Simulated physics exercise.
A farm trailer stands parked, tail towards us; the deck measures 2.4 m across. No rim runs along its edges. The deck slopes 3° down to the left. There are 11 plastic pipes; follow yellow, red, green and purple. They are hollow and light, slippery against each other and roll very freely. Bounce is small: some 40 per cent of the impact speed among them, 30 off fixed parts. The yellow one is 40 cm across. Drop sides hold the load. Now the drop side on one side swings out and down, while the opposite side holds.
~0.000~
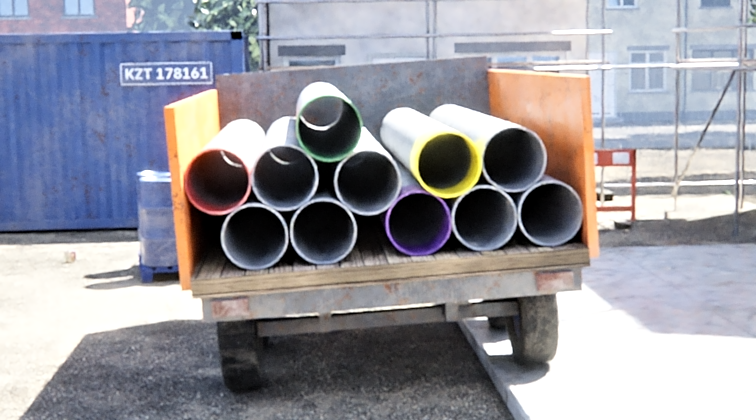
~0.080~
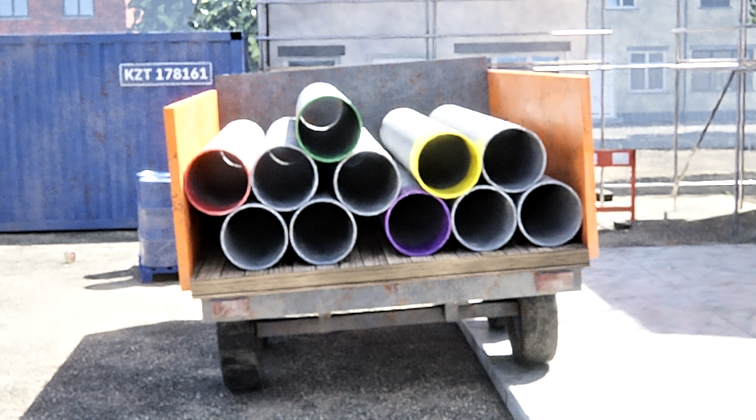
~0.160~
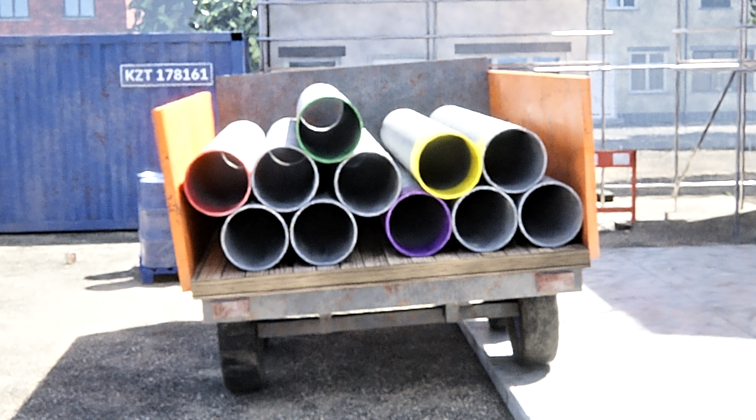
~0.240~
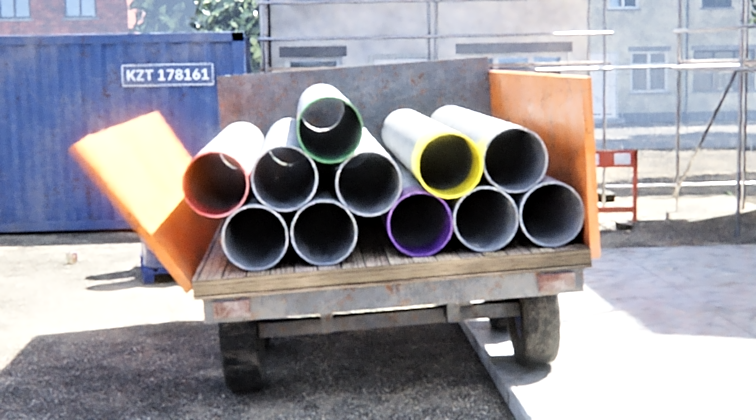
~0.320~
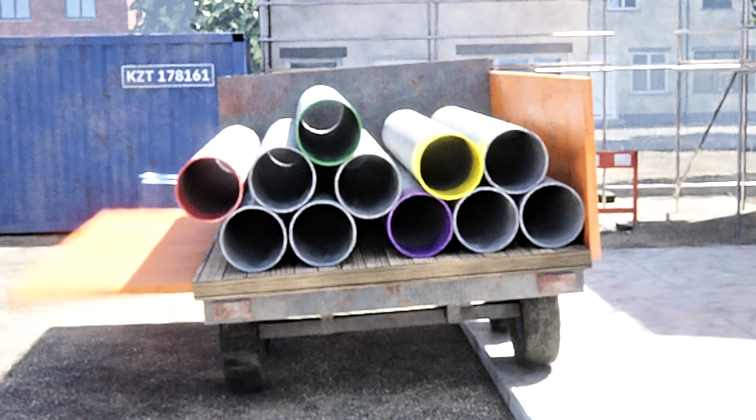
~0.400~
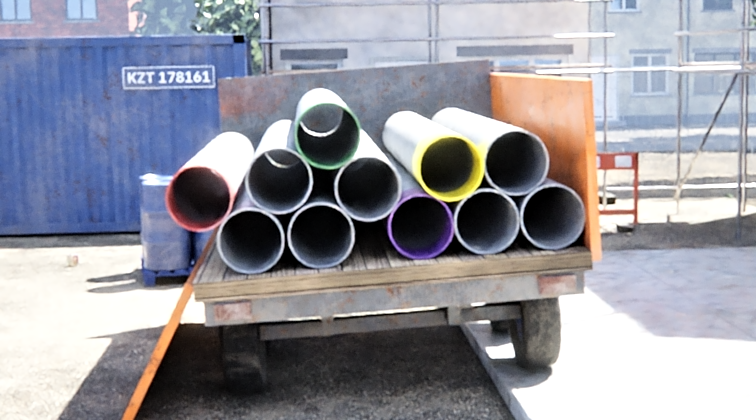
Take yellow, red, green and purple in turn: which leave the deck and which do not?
Yellow goes over the edge, red goes over the edge, green falls off, purple ends on the ground.
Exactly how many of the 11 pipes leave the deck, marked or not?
In all, 11.
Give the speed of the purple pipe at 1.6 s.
About 0.1 m/s.
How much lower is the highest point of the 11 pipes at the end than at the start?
Some 125 cm lower.
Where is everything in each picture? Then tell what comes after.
Yellow (448, 164), red (217, 182), green (329, 128), purple (419, 224); sides still shut; the deck slopes 3° down to the left; 5 of the 11 make up the bottom layer, in the first picture.
Yellow (448, 165), red (217, 182), green (329, 128), purple (419, 224); both sides upright, in the second picture.
Yellow (449, 165), red (217, 183), green (330, 129), purple (419, 225); left board out by 5°, tip at (159, 116), in the third picture.
Yellow (450, 165), red (215, 185), green (330, 130), purple (421, 225); left board out by 30°, tip at (80, 149), in the fourth picture.
Yellow (450, 166), red (208, 190), green (329, 132), purple (421, 226); left board out by 90°, tip at (14, 299), in the fifth picture.
Yellow (451, 168), red (199, 198), green (328, 136), purple (422, 227); left board out by 150°, tip out of sight, in the sixth picture.
Then, 1.6 s in, yellow is up on others, 85 cm from the right edge, rolling left; red is on the ground to the left; green is up on others, 40 cm from the left edge, rolling left; purple is on the deck, 105 cm from the right edge, rolling left; 3 gone from the deck.
Then, 3.2 s in, yellow is up on others, 110 cm from the left edge, rolling left; red is down on the left; green is dropping off the left side; purple is on the deck, 90 cm from the left edge, rolling left; 6 gone from the deck.
Then, 5.1 s in, yellow is dropping off the left side; green is on the ground to the left; purple is dropping off the left side; still the same for red; 8 gone from the deck.
In the end (8.9 s), yellow is on the ground to the left; red is down on the left; green is on the ground to the left; purple is on the ground to the left; 11 gone from the deck.
